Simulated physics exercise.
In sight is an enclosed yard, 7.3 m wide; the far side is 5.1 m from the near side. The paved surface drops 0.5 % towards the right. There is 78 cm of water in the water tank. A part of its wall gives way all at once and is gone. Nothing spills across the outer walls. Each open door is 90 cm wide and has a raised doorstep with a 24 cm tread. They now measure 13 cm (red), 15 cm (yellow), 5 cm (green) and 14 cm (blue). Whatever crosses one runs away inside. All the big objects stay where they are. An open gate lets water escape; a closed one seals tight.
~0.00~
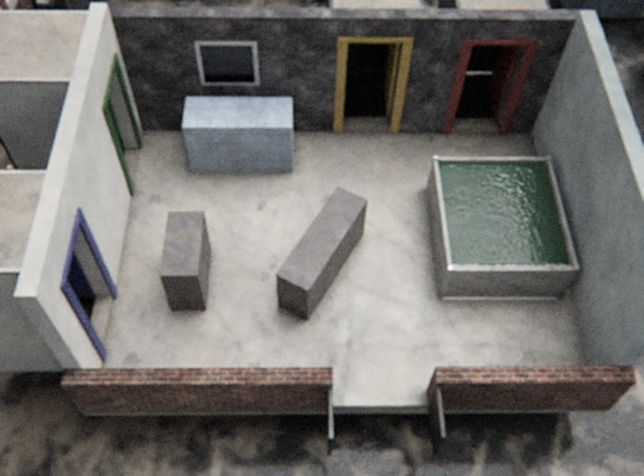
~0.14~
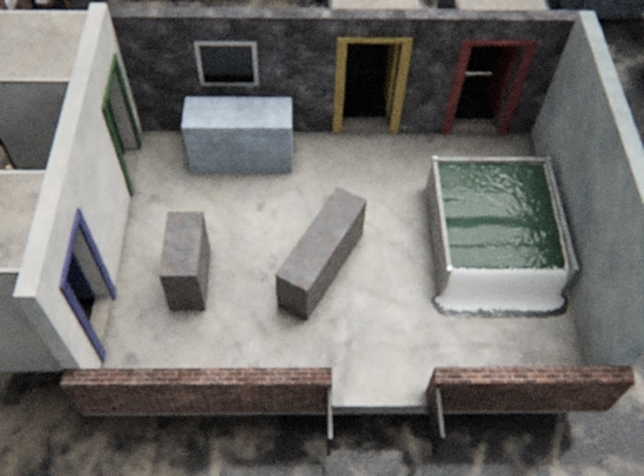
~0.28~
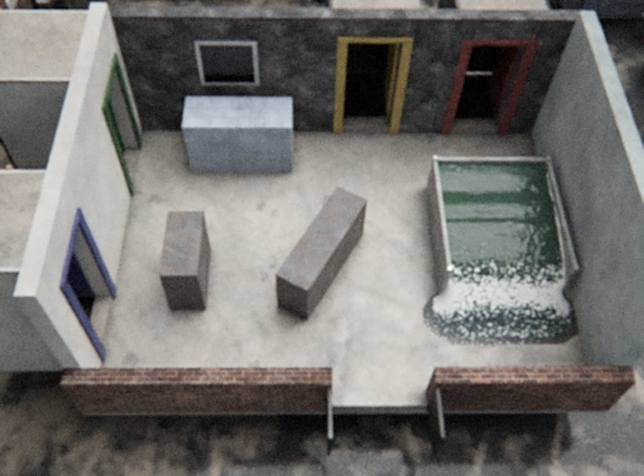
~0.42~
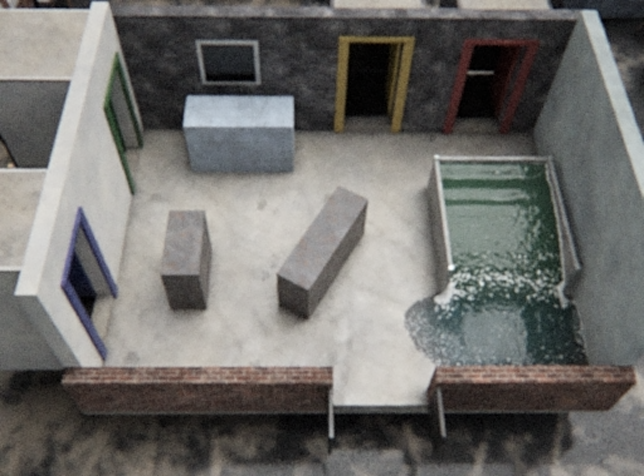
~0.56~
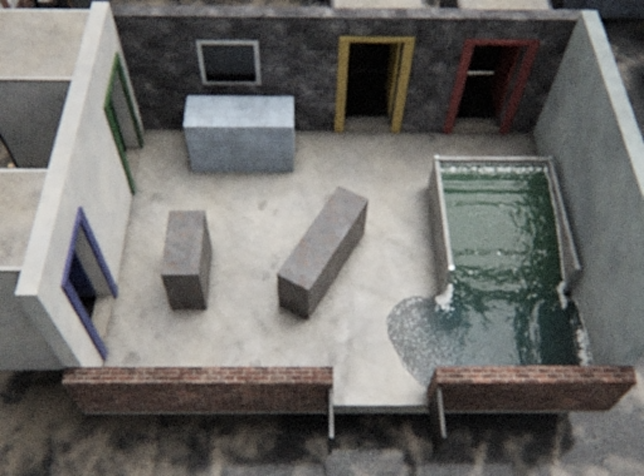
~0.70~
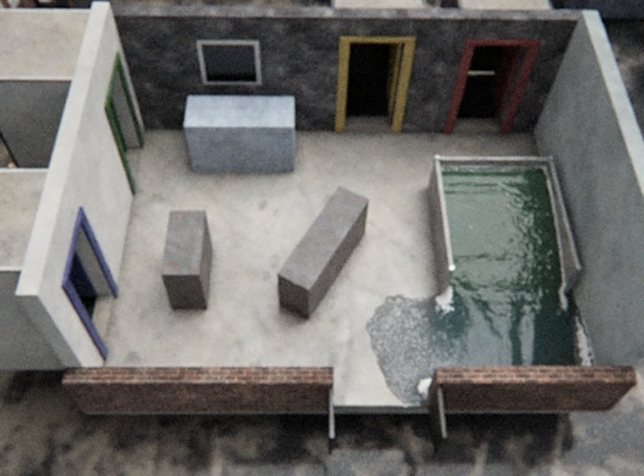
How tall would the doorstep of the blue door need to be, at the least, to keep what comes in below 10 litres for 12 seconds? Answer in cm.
Close to 23 cm is just enough.
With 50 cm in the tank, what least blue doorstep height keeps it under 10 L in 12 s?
About 12.5 cm.
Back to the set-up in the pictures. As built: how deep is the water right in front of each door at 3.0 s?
Depths in cm: Red 2, yellow 0, green 0, blue 9.
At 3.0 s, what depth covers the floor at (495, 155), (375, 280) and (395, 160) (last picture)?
Roughly 0, 3 and 0 cm, in turn.
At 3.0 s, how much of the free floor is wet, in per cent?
Near 45 per cent is wet.
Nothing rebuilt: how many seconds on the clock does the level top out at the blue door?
At about 3.4 s.
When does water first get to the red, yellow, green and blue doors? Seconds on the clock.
Arrival: Red 3.2 s, yellow 4.0 s, green 4.5 s, blue 2.8 s.
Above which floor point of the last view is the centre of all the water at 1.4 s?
At about (498, 294).
After 1.4 s water covers 20 % of the floor, deepest (63 cm) near (577, 389); it has not reached the blue door.
After 3.0 s water covers 45 % of the floor, deepest (32 cm) near (321, 303); 9 cm at the blue door, 0 litres in over its 14 cm doorstep.
After 12.0 s water covers 100 % of the floor, deepest (12 cm) near (378, 148); 7 cm at the blue door, 78 litres in over its 14 cm doorstep.
At the blue door as built, the water arrived by 2.9 s and peaked near 27 cm at 3.4 s.
Run again over the same 12 s with other heights there, 20 litres in over 20.5 cm, 2 litres over 28 cm. The limit of 10 litres is kept from about 23 cm up.
